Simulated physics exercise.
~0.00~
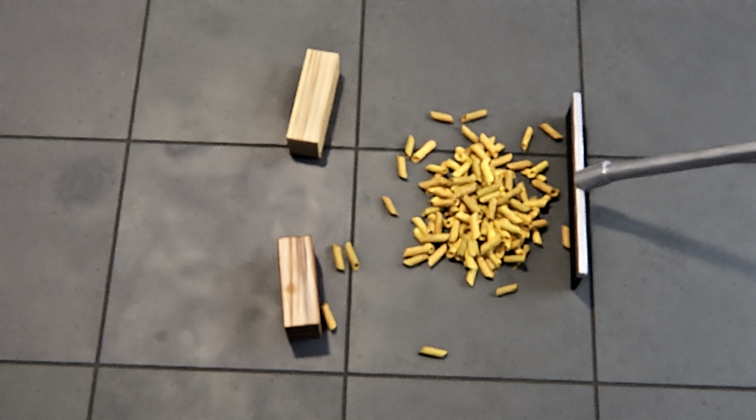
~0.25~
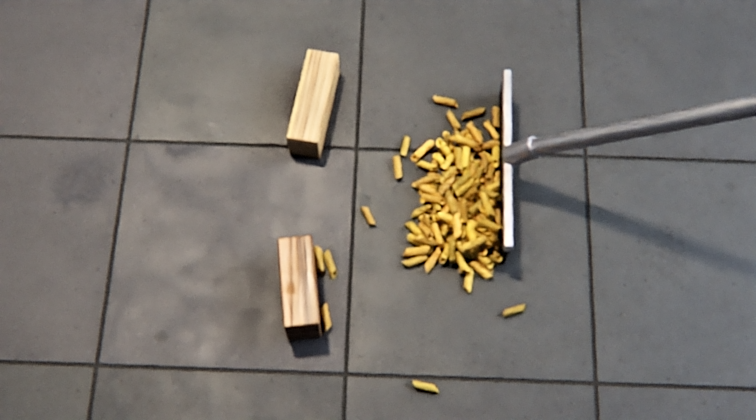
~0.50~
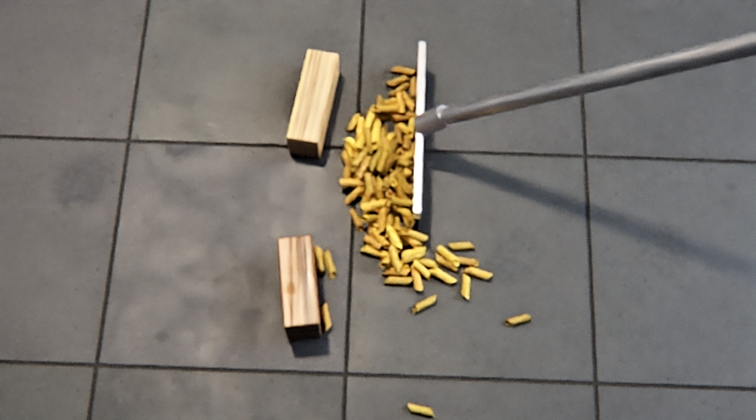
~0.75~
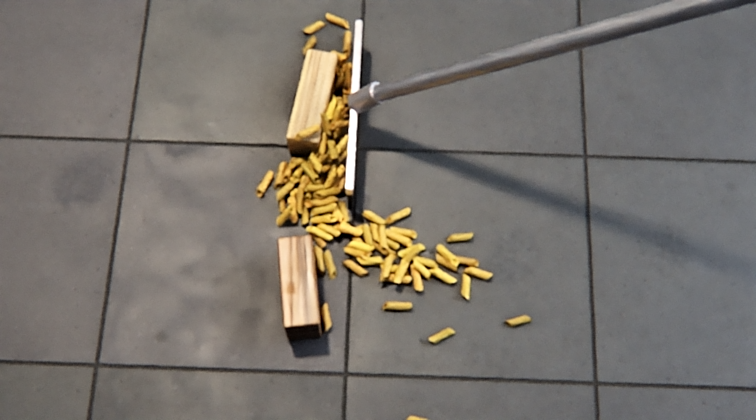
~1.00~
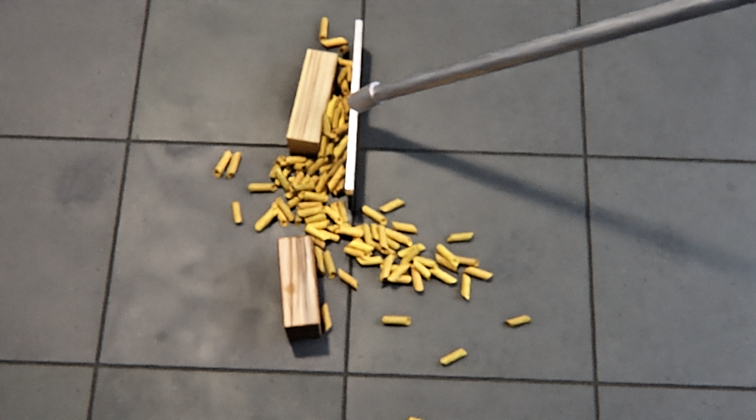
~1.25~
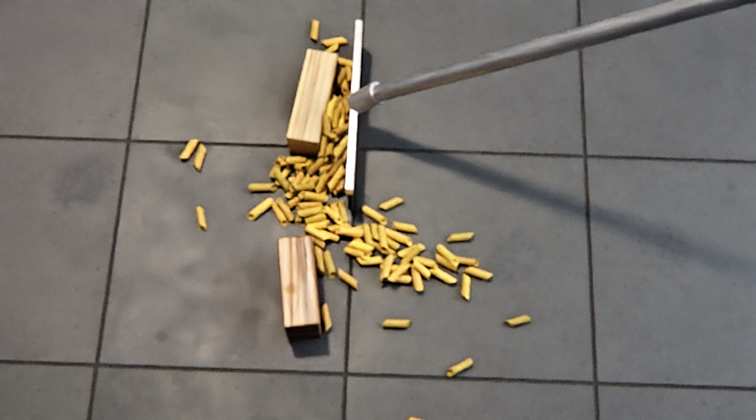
A squeegee pushes pasta left against two wooden blocks, and some pieces spill between them.
